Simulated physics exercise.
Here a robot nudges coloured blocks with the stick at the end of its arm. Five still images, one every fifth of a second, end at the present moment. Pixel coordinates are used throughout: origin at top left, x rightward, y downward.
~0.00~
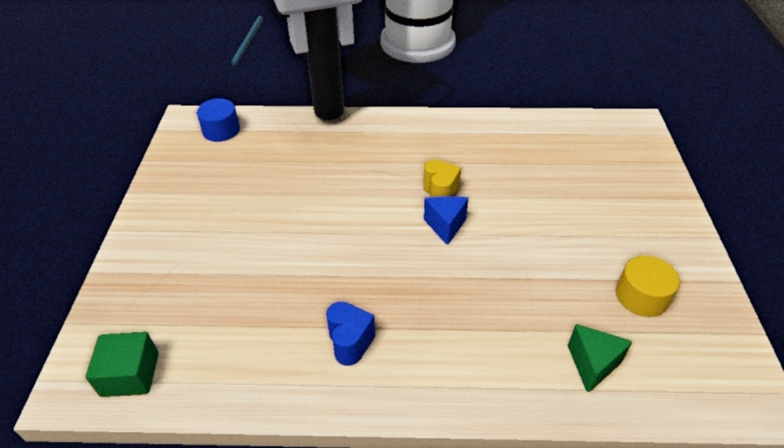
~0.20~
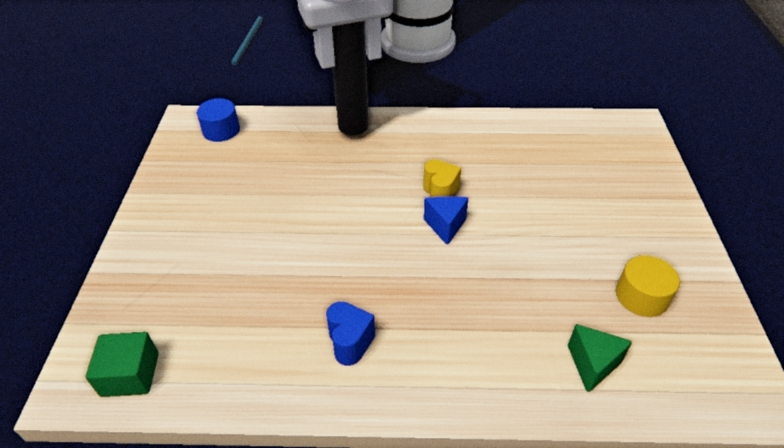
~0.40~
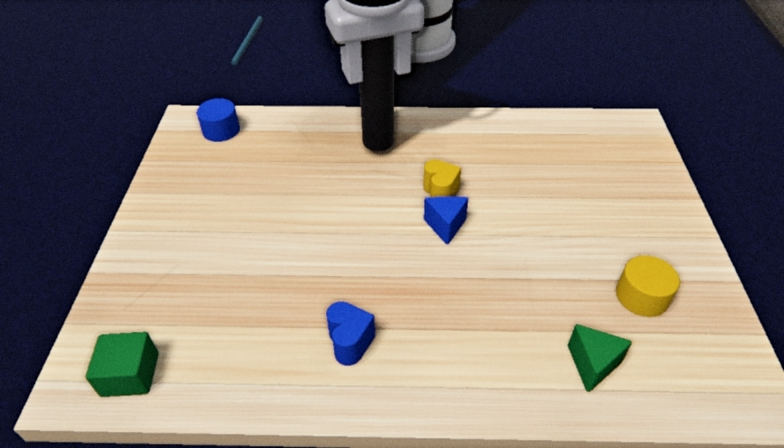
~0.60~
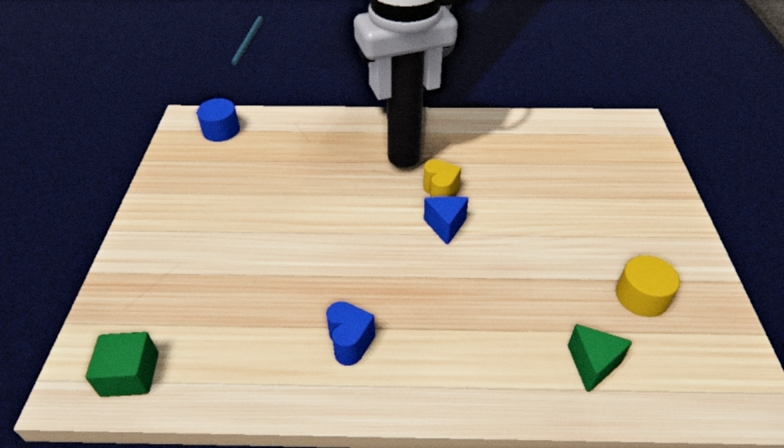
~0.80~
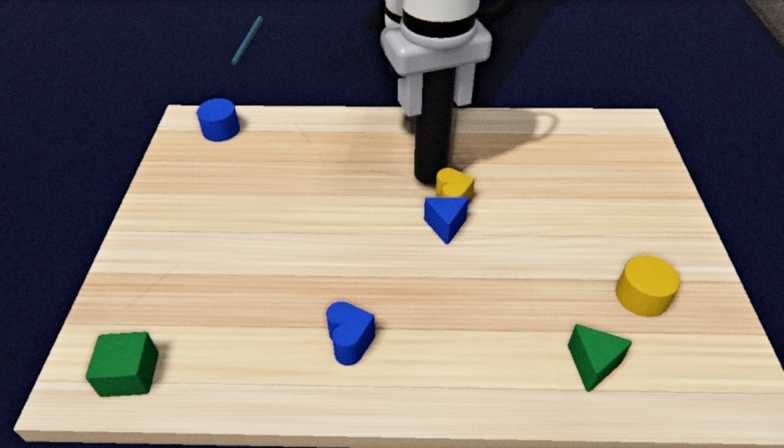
A robot arm's black stick moves from the top edge of a wooden board diagonally down and to the right, while the coloured blocks stay still. It reaches the yellow heart beside the blue triangle and nudges it slightly to the right, and the other blocks remain in place.
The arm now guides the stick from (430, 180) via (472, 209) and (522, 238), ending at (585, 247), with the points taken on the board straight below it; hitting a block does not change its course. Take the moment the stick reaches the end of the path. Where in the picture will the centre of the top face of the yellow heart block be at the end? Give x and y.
Final place: (526, 246).
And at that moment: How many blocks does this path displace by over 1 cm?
Moved: Exactly two.
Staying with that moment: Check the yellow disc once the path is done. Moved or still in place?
That block is going to be left alone.
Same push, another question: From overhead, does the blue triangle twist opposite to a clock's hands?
No
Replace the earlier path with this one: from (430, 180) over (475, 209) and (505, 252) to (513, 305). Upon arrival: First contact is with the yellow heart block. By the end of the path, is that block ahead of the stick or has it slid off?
It rides in front to the end.
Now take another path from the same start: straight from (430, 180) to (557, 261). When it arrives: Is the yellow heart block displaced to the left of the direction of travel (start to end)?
That would be a no.
The first path, step by step. One third of the way, stick at (474, 203); blue triangle at (451, 215), turned 50° clockwise; yellow heart block at (497, 215), turned 15° clockwise.
Two thirds of the way, stick at (525, 231); blue triangle at (451, 215), turned 50° clockwise; yellow heart block at (524, 245), turned 85° clockwise.
At the end, stick at (587, 240); blue triangle at (451, 215), turned 50° clockwise; yellow heart block at (526, 246), turned 95° clockwise; yellow disc still.
